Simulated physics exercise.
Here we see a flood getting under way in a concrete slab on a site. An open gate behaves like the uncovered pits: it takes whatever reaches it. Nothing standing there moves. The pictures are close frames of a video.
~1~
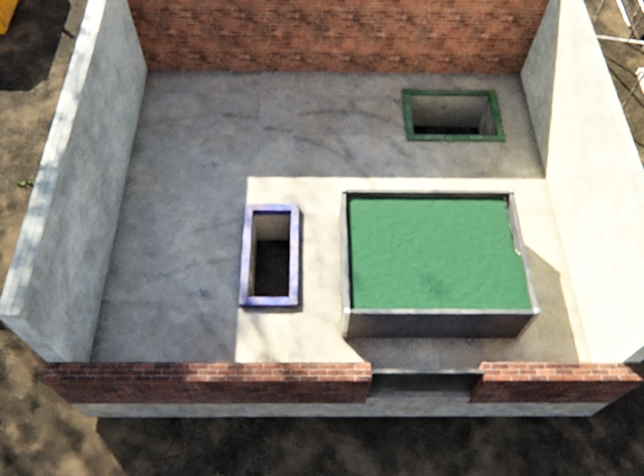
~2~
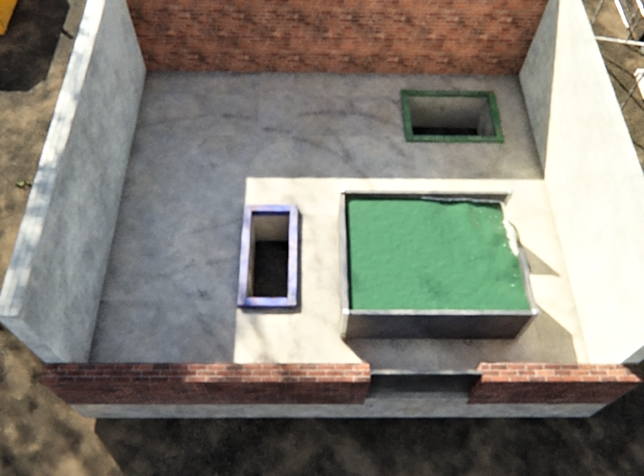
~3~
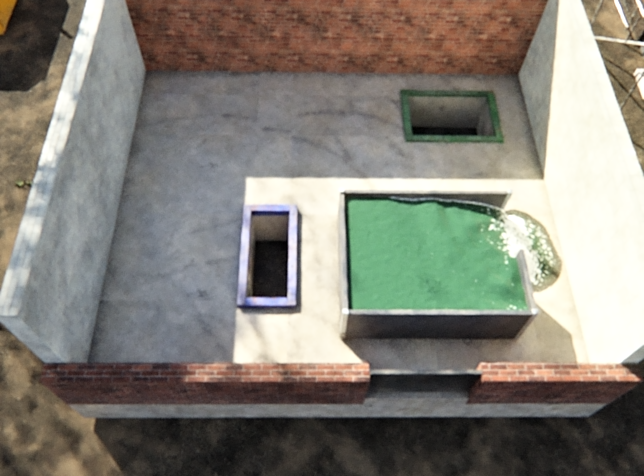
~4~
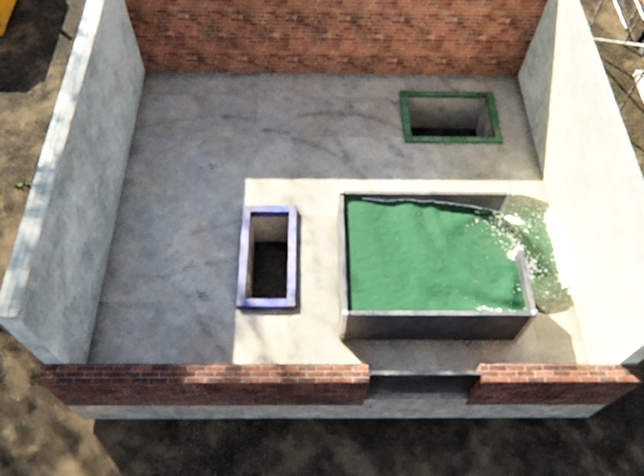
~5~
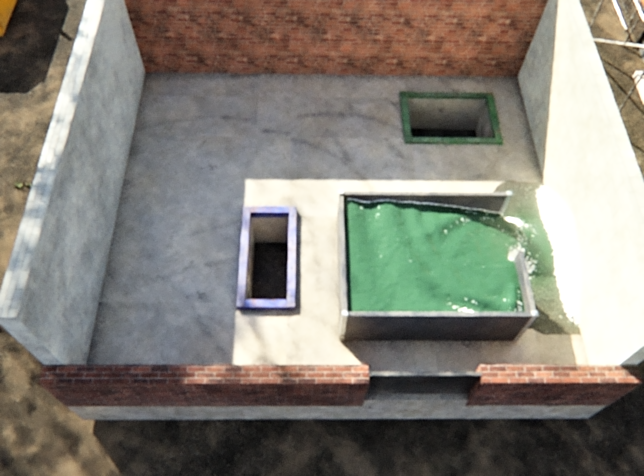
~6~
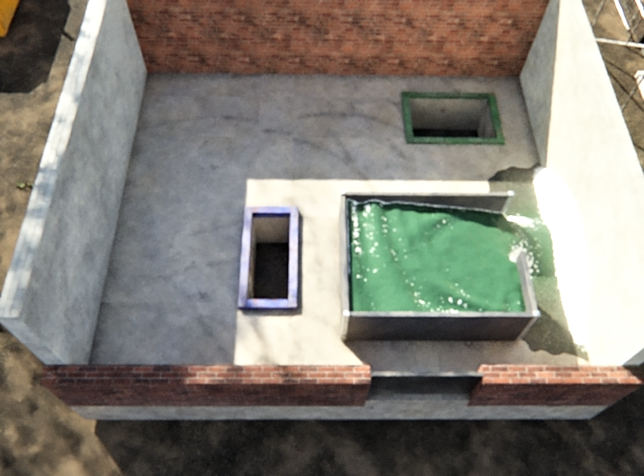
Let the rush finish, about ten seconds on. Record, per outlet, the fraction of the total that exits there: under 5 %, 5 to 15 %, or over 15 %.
Result: The gate is likely to claim a small share beneath five per cent. The green pit is likely to claim a large share past fifteen per cent. The blue pit is likely to claim a small share beneath five per cent.
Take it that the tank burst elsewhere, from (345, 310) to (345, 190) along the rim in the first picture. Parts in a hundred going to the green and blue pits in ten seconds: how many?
In percent: Green 4, blue 40.
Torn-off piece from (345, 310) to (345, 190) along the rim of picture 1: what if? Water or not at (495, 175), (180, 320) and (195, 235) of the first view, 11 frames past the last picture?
Note, points one to three: Unreached / reached and soaked / unreached.
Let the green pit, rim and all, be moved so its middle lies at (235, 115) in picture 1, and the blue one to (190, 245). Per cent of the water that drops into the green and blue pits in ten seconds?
The green pit takes 12 per cent, and the blue pit takes 0 per cent.
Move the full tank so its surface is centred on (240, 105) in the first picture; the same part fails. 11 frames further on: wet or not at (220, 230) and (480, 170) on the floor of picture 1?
In that order: Clear, under water.
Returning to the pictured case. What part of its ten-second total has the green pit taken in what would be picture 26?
By my reckoning, 45 percent.
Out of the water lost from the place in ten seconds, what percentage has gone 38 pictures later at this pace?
Roughly 75 %.
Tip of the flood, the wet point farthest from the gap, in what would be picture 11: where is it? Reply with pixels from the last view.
Somewhere near (518, 80).
A moment on, water covers 15 % of the floor; the gate 0 %, the green pit 1 %, the blue pit 0 %.
Next, water covers 25 % of the floor; the gate 0 %, the green pit 4 %, the blue pit 0 %.
Then, water covers 45 % of the floor; the gate 0 %, the green pit 10 %, the blue pit 0 %.
Later, water covers 80 % of the floor; the gate 0 %, the green pit 17 %, the blue pit 0 %.
In the end, water covers 90 % of the floor; the gate 0 %, the green pit 22 %, the blue pit 0 %.
